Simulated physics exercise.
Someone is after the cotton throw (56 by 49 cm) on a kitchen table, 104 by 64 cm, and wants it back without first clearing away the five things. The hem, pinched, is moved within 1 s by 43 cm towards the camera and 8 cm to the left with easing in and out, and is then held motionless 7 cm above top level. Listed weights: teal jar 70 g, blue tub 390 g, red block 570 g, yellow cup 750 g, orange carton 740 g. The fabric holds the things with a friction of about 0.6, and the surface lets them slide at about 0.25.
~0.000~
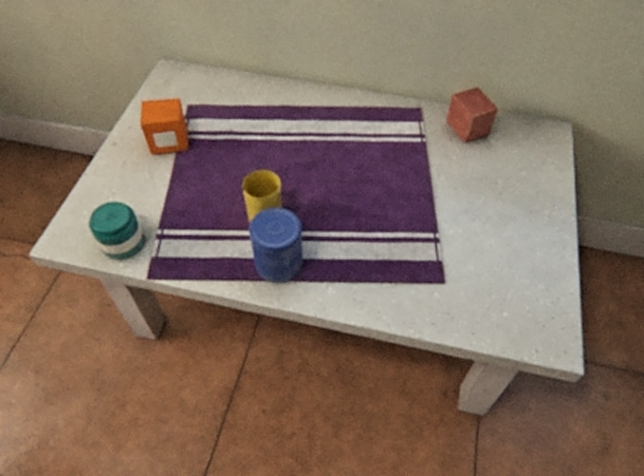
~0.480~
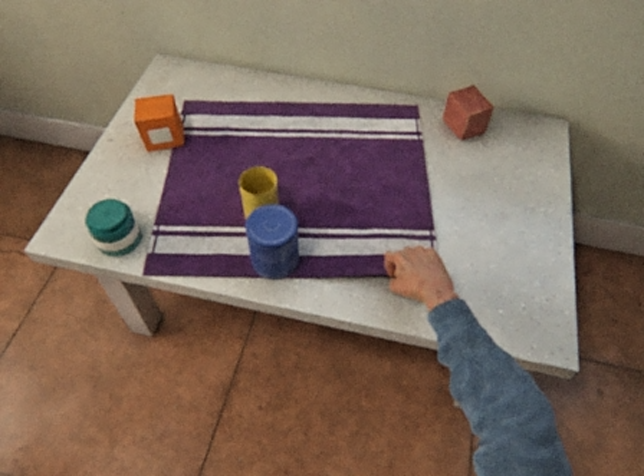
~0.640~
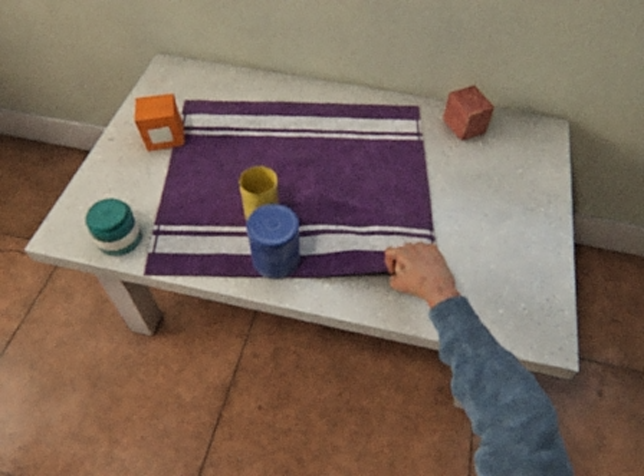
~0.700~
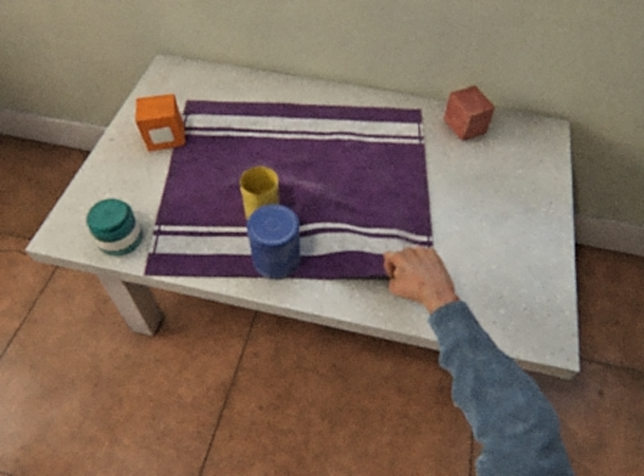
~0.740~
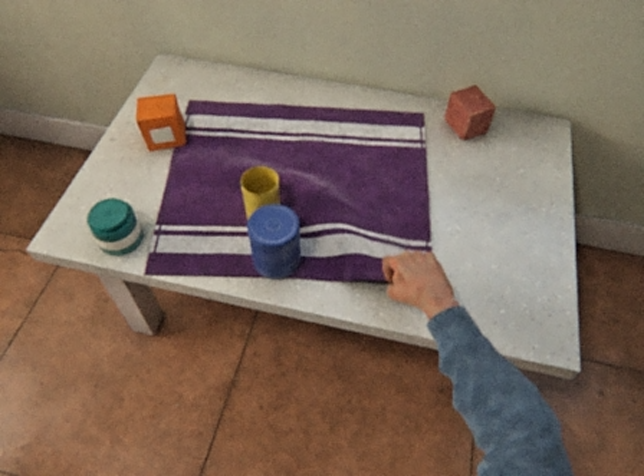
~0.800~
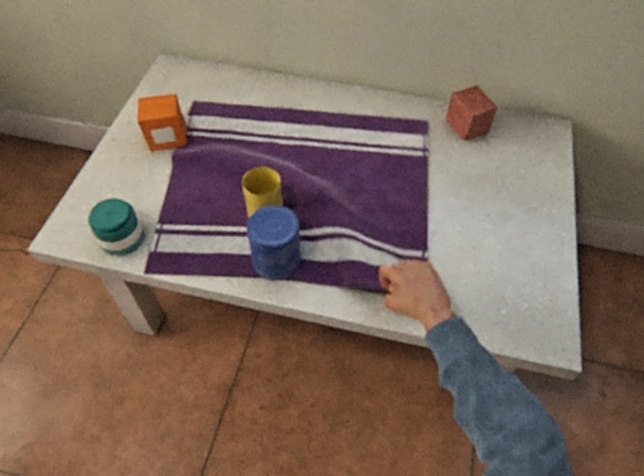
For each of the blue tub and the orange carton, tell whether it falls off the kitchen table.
Blue tub: Falls; orange carton: Stays.
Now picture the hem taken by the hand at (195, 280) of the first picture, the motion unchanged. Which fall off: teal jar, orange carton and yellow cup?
Log - teal jar: Still on top; orange carton: Still on top; yellow cup: Off the top.
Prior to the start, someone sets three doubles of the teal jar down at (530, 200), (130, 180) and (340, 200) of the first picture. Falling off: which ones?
Log, listed order - kept / kept / lost.
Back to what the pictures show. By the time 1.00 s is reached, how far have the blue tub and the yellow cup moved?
For the blue tub, 4 centimetres, and for the yellow cup, 6 centimetres.
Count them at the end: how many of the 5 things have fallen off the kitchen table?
In total, 2 of the things.
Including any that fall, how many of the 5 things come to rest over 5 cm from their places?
My count is 2.
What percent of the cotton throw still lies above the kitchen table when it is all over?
Roughly 0% of it.
By 1.0 s, 95 % of the cotton throw is still over the top; blue tub 5 cm off its start, yellow cup 6 cm off its start.
By 1.2 s, 75 % of the cotton throw is still over the top; blue tub 12 cm off its start, yellow cup 16 cm off its start.
By 1.4 s, 25 % of the cotton throw is still over the top; blue tub over the edge, yellow cup lifted 5 cm.
By 1.6 s, 0 % of the cotton throw is still over the top; blue tub over the edge, yellow cup lifted 6 cm.
By 3.2 s, 0 % of the cotton throw is still over the top; blue tub over the edge, orange carton 0 cm off its start at (159, 106), yellow cup over the edge.
